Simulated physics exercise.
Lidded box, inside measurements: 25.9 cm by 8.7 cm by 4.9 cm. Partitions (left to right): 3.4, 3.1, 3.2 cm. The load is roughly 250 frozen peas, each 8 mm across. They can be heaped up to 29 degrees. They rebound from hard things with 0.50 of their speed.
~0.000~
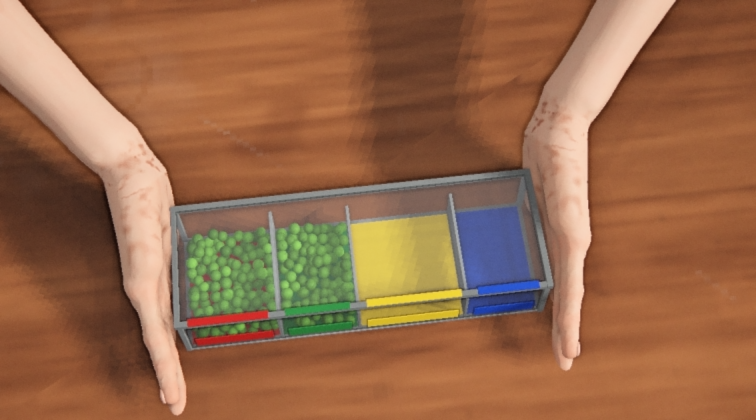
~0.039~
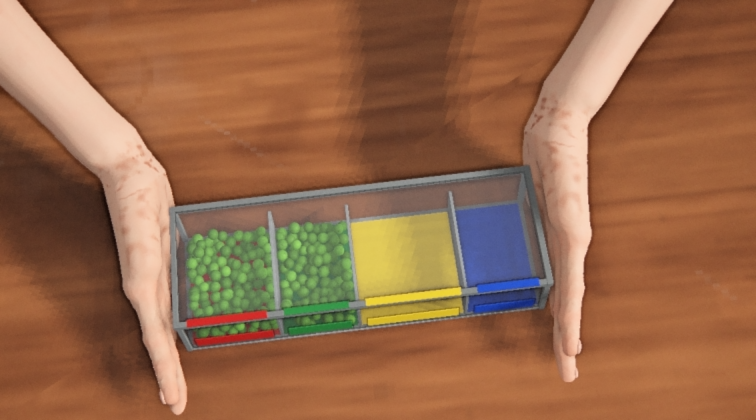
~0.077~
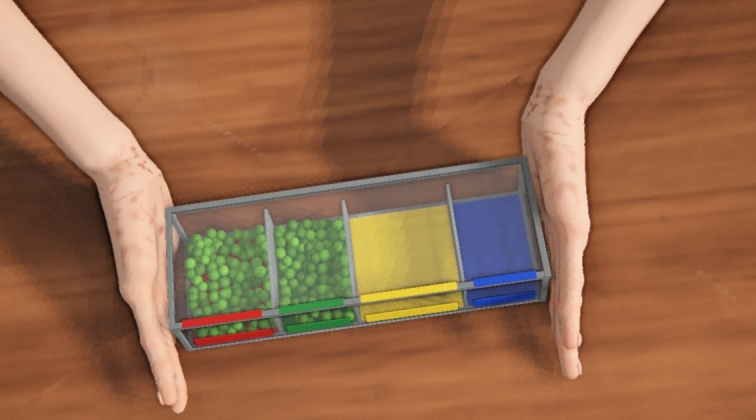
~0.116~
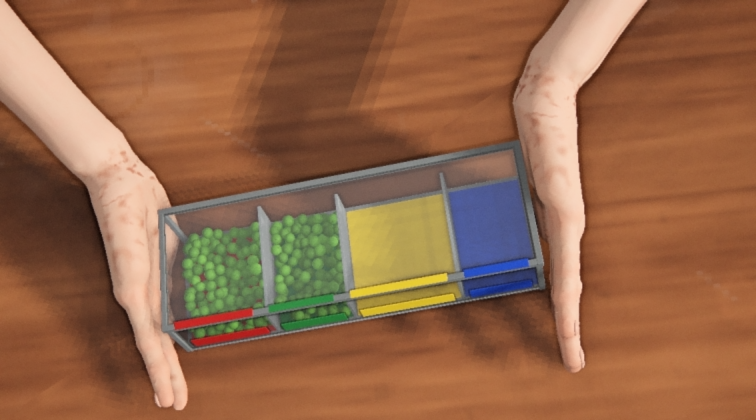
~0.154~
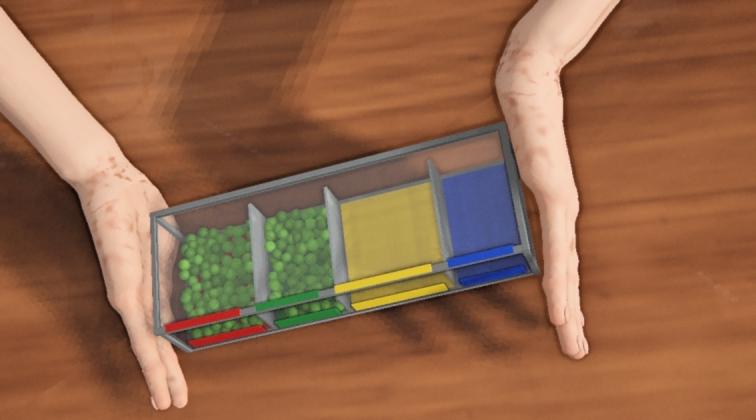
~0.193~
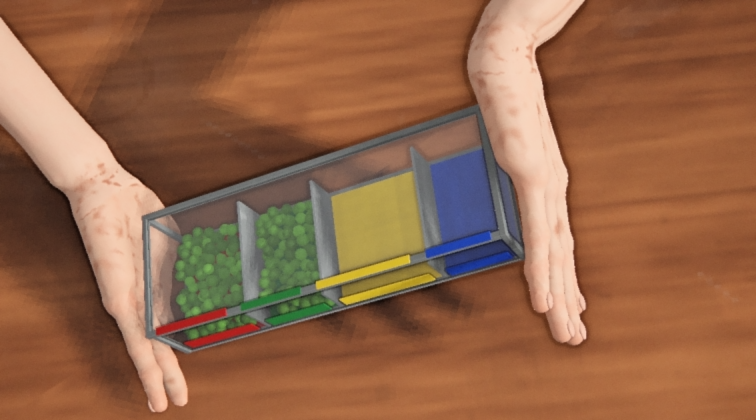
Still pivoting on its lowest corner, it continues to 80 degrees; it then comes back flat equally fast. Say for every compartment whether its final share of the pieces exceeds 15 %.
Outcome: Red compartment: Succeeds. Blue compartment: Fails. Green compartment: Succeeds. Yellow compartment: Fails.
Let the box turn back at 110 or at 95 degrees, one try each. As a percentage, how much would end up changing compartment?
I'd expect close to 25 and then close to 15 per cent.
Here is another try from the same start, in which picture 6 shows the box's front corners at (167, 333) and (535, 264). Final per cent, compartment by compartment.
Red 65 %; blue 0 %; green 35 %; yellow 0 %.
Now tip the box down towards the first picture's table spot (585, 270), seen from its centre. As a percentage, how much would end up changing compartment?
Something like 35 in a hundred.
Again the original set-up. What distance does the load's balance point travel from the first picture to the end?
I'd put it at close to 1.5 cm.
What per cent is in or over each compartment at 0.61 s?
You'd find red at 60, blue at 0, green at 40 and yellow at 0 per cent.
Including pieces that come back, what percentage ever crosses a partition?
Something like 10 per cent of the pieces.
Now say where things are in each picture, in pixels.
In the first picture, box tilt 0 degrees, front corners at (180, 323) and (546, 282); red 60 %, green 40 %.
In the second picture, box tilt 1 degrees, front corners at (179, 324) and (546, 280).
In the third picture, box tilt 4 degrees, front corners at (175, 324) and (544, 272), lowest corner left front.
In the fourth picture, box tilt 10 degrees, front corners at (168, 326) and (537, 260), lowest corner left front.
In the fifth picture, box tilt 17 degrees, front corners at (160, 329) and (522, 246), lowest corner left front.
In the sixth picture, box tilt 24 degrees, front corners at (152, 332) and (500, 232), lowest corner left front; red 60 %, green 40 %. The box's pace is about 180 degrees a second.
After 0.61 s, tilt 78 degrees; red 60 %, green 40 %.
Then, at 0.89 s, tilt 32 degrees; red 70 %, green 30 %.
After 1.28 s, tilt 0 degrees; red 70 %, green 30 %.
At rest (1.7 s), red 70 %, blue 0 %, green 30 %, yellow 0 %.
